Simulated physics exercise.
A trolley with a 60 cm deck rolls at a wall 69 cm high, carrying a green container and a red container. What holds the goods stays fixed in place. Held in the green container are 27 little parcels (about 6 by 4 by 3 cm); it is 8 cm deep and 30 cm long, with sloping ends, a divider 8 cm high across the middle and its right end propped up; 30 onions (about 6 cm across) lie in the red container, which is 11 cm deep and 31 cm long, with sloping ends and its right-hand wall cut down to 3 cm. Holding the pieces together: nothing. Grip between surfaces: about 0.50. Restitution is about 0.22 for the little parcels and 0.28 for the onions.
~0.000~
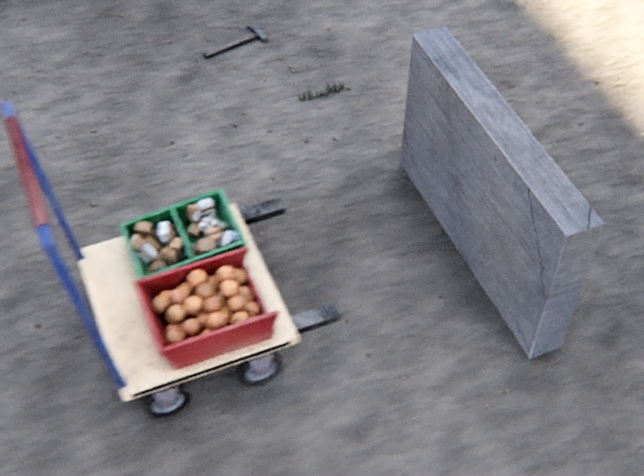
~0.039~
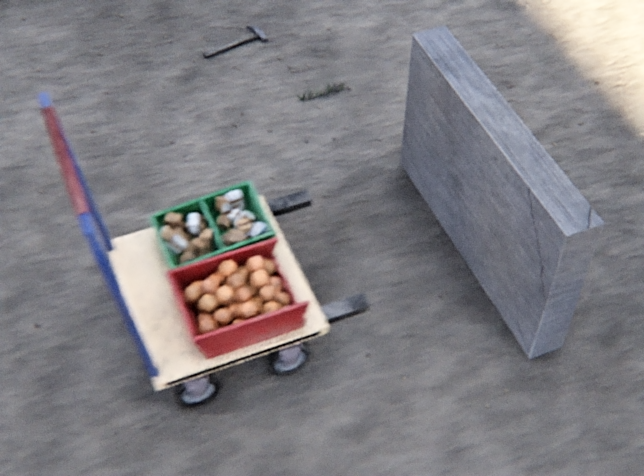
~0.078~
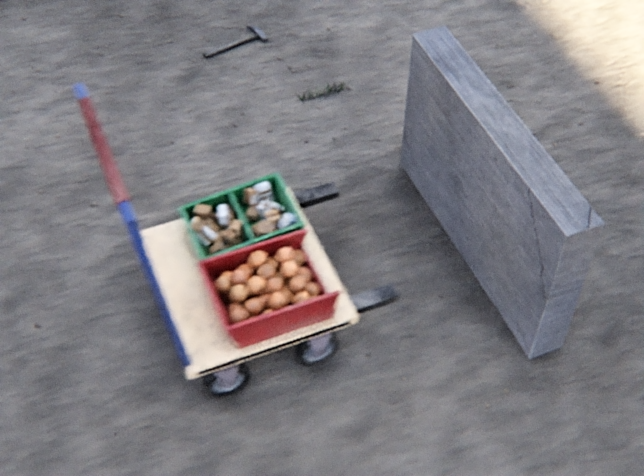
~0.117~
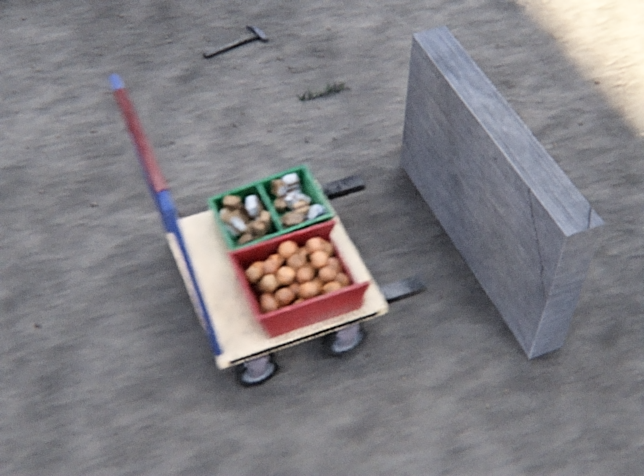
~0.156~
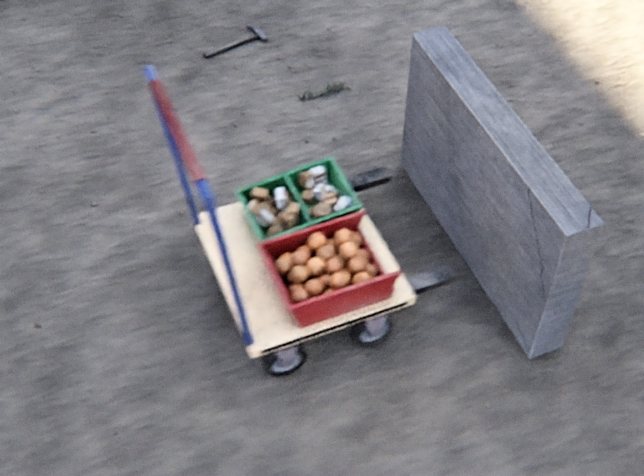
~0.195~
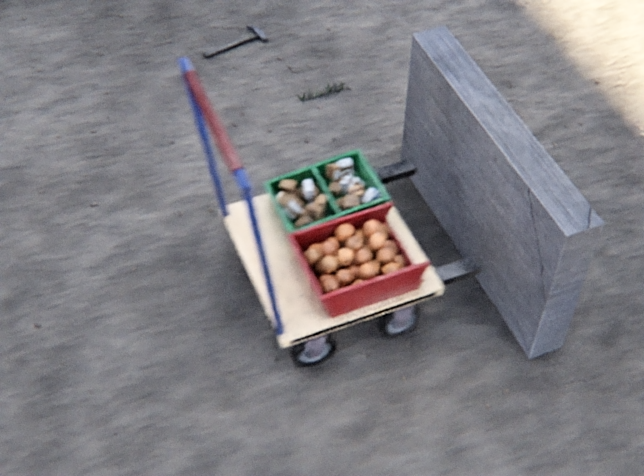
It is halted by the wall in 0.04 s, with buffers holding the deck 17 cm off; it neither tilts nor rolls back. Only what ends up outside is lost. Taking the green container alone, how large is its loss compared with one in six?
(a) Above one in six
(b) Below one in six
b, below one in six.
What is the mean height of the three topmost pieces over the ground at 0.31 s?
Mean height: Some 46 cm.
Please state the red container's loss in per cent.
For the red container, the loss is 35%.
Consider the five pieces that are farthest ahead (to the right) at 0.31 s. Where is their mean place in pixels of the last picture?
Close to (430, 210) in the last view.
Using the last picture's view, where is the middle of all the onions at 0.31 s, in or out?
Pixel (402, 243), give or take.
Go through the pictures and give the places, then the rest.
In the first picture (places track the rim corner closest to us here, unless another is named), green container (by its farthest rim corner) (219, 190); red container (163, 350); 64 cm to go; all still inside.
The second picture shows green container (247, 182); red container (196, 339); 53 cm to go.
The third picture shows green container (275, 174); red container (229, 328); 42 cm to go.
The fourth picture shows green container (303, 166); red container (261, 317); 31 cm to go.
The fifth picture shows green container (330, 158); red container (292, 307); 21 cm to go.
The sixth picture shows green container (357, 150); red container (323, 297); 10 cm to go; all still inside.
After 0.21 s, impact.
After 0.31 s, the green container has all 27 and the red container is down by 3 of 30.
After 0.43 s, the green container has all 27 and the red container is down by 8 of 30.
After 0.66 s, the green container is down by 1 of 27 and the red container is down by 10 of 30.
When it is over (at 1.16 s), the green container is down by 1 of 27 and the red container is down by 11 of 30. Asked share, 1 of 27, 4 per cent.
